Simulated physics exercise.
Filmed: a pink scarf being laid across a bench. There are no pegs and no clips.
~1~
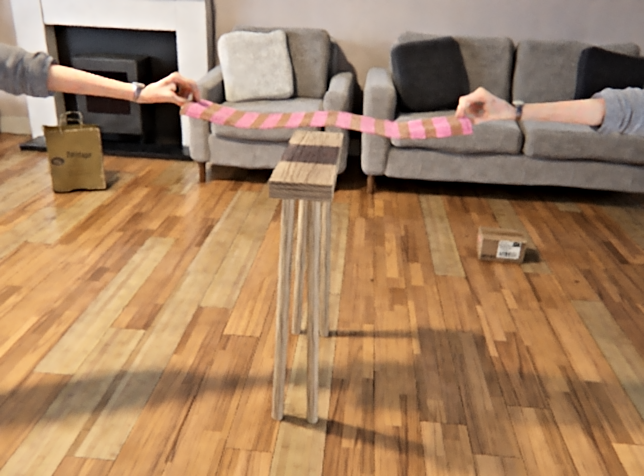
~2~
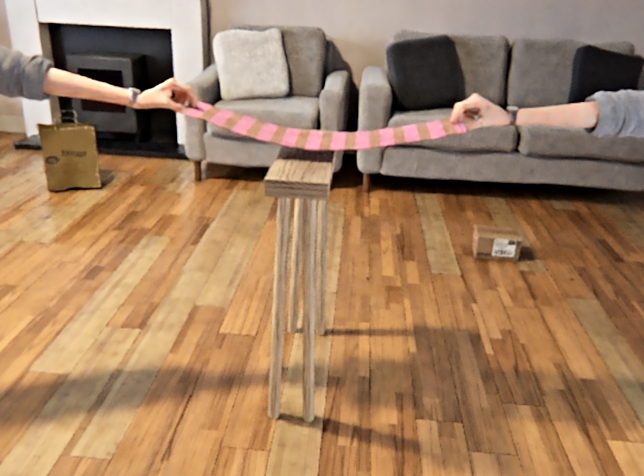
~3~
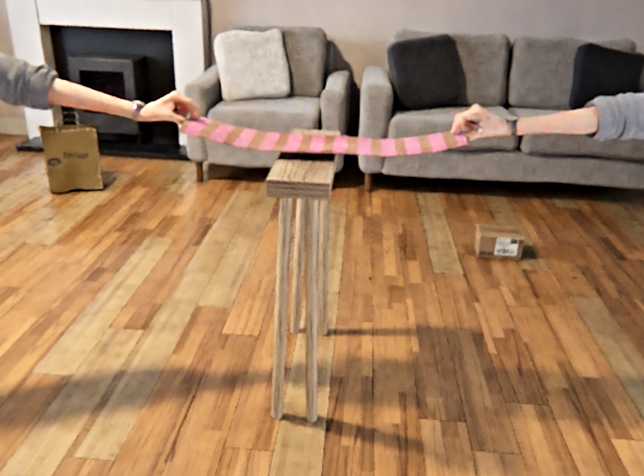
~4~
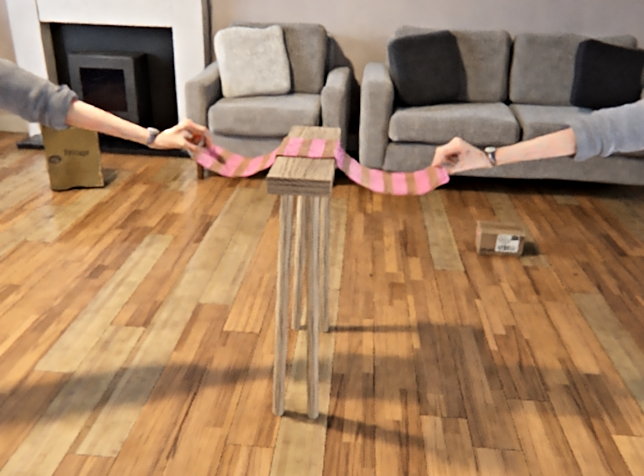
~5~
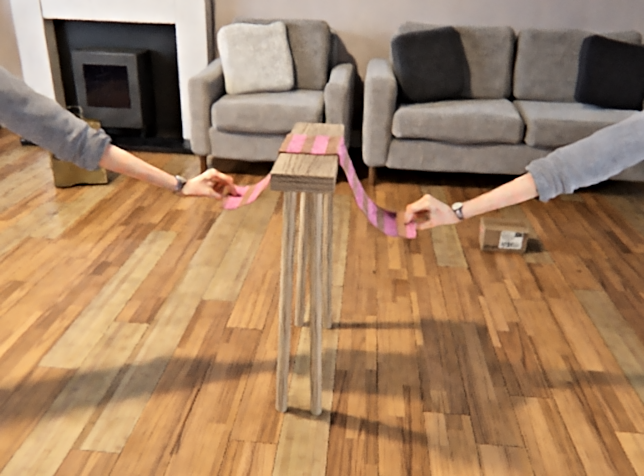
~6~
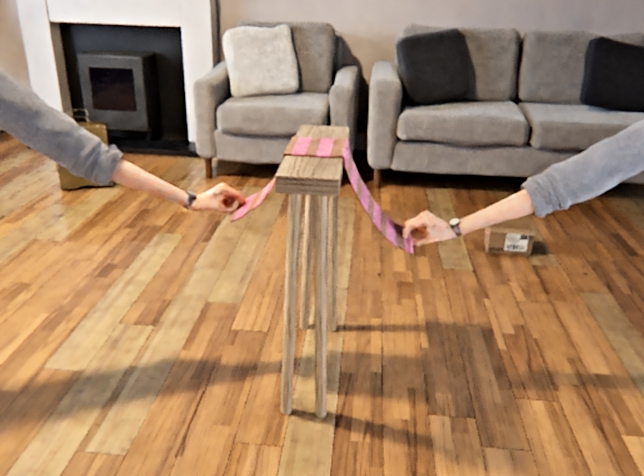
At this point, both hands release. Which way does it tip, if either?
Neither.
Then, 0.74 s past the final frame, scarf hanging on both sides, left end near (273, 231), right end near (326, 260).
Then, 1.66 s past the final frame, scarf hanging on both sides, left end near (275, 232), right end near (334, 261).
When it is over, scarf hanging on both sides, left end near (284, 233), right end near (339, 262). The pink scarf stays on top.
